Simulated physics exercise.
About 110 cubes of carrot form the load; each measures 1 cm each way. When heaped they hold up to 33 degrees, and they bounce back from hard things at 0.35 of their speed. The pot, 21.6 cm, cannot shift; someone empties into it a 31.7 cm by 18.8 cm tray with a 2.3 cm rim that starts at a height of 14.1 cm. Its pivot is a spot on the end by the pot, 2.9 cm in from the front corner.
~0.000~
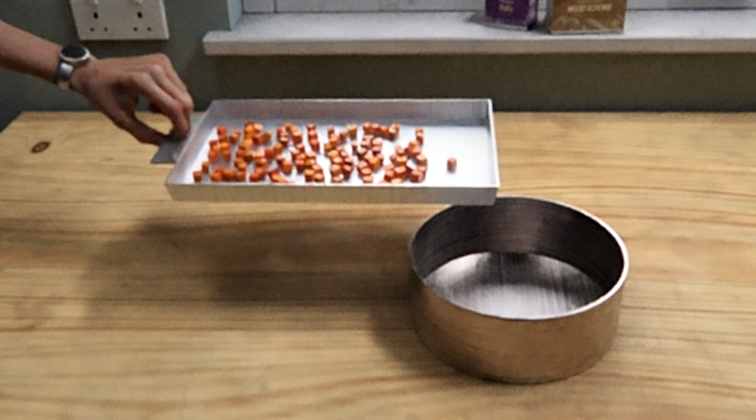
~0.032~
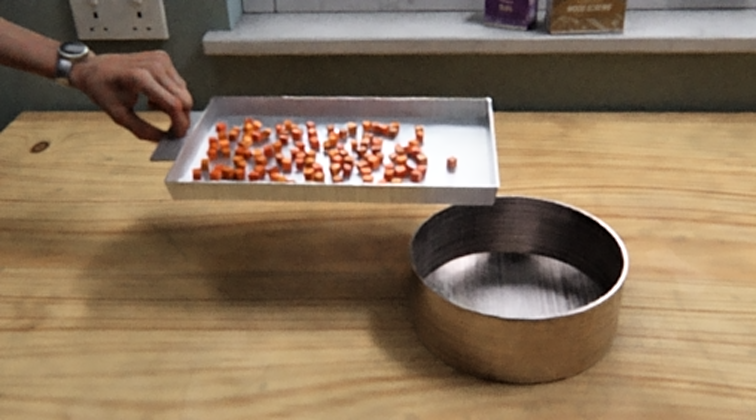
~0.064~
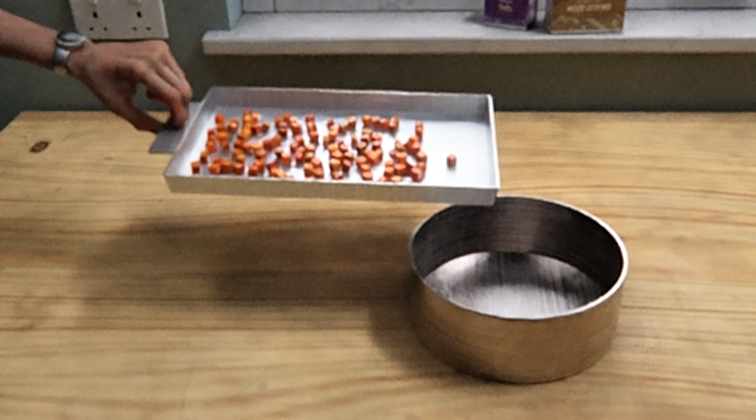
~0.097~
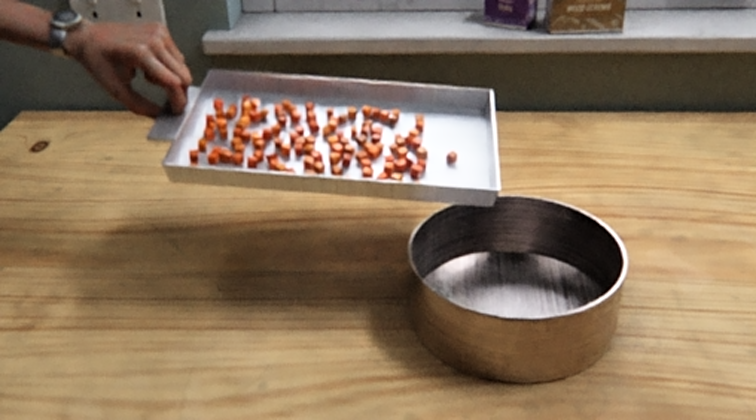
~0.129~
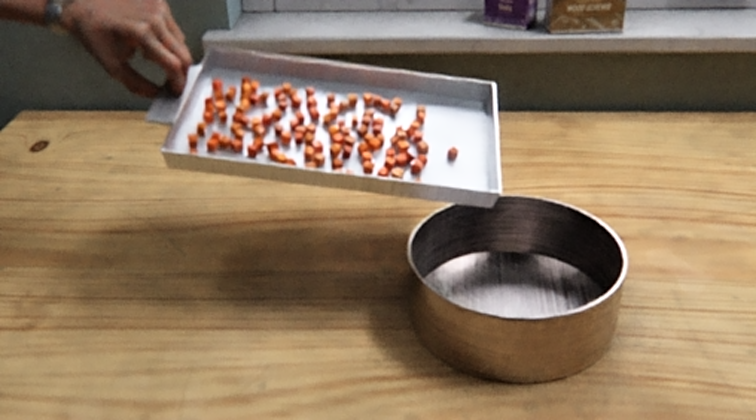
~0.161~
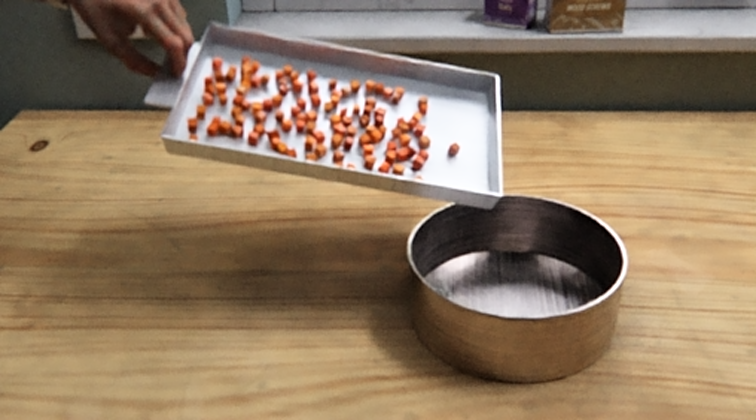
A hand held a pale tray of small orange carrot cubes above a wooden table, then raised its left end so the tray slanted down to the right, beside a round metal pot.
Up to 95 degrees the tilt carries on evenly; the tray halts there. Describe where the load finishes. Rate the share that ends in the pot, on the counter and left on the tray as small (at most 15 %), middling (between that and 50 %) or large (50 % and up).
Pot - large, counter - middling, tray - small.
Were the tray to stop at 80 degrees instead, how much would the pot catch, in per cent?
The pot would get around 65 per cent.
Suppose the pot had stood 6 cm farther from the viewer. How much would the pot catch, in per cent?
Estimated share: Around 35 in a hundred.
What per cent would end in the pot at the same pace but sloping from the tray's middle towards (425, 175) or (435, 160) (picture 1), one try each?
About 85 and 55 per cent.
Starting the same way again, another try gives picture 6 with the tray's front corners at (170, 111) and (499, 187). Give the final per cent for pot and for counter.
Pot 100; counter 0.
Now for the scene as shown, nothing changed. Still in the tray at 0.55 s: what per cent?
Close to 100 in a hundred parts of the load.
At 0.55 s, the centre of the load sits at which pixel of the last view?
(441, 163), roughly.
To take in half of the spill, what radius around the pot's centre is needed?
Distance: Some 26 cm.
Then, at 0.40 s, tilt 57 degrees; the tray holds 100 %, the pot 0 %.
Then, at 0.55 s, tilt 82 degrees; the tray holds 100 %, the pot 0 %.
After 0.83 s, tilt 95 degrees; the tray holds 5 %, the pot 70 %.
In the end, at 2.0 s, pot 75 %, counter 25 %, tray 0 %.
